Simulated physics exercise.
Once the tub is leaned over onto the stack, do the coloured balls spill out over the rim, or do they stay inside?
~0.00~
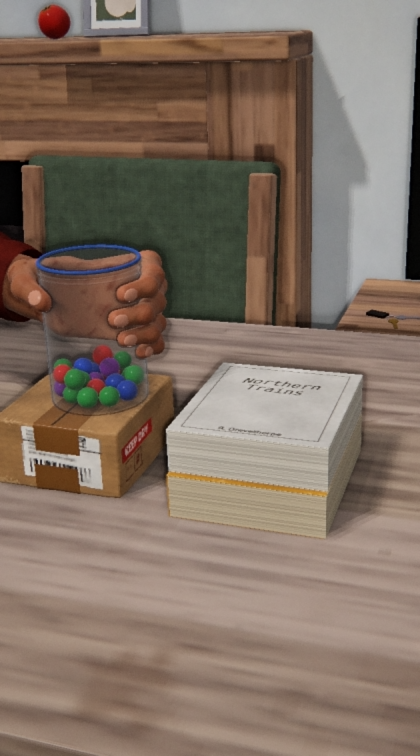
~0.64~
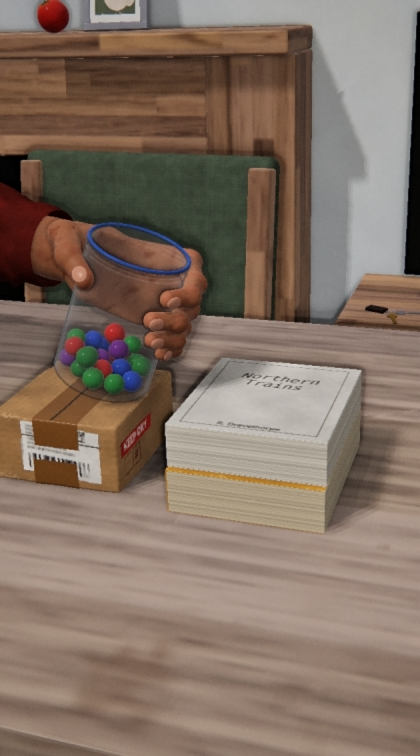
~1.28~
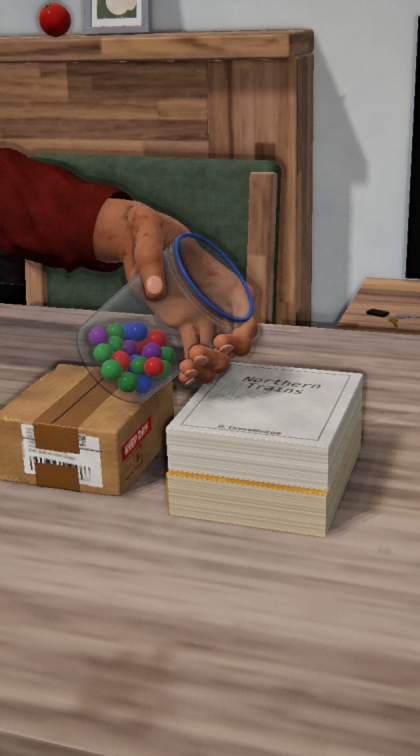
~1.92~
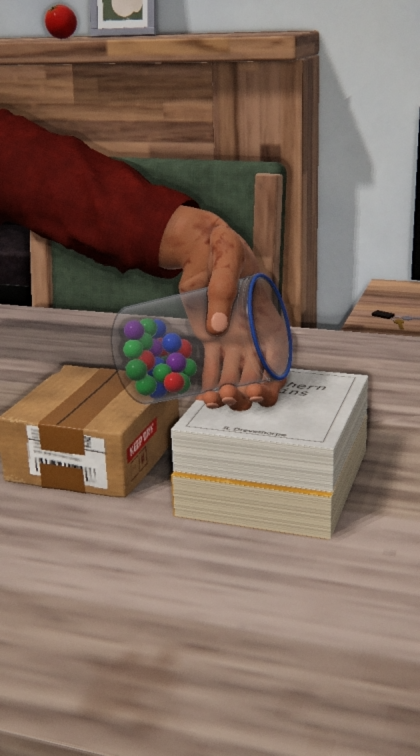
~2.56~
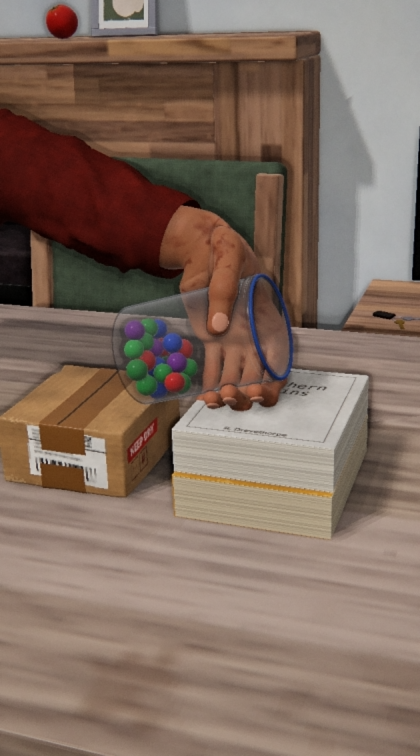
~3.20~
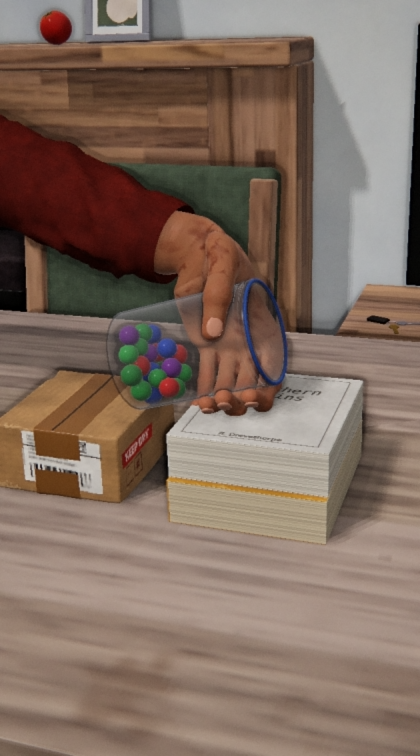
The coloured balls stay inside the tub. They gather toward its closed end, and none come out over the blue rim.
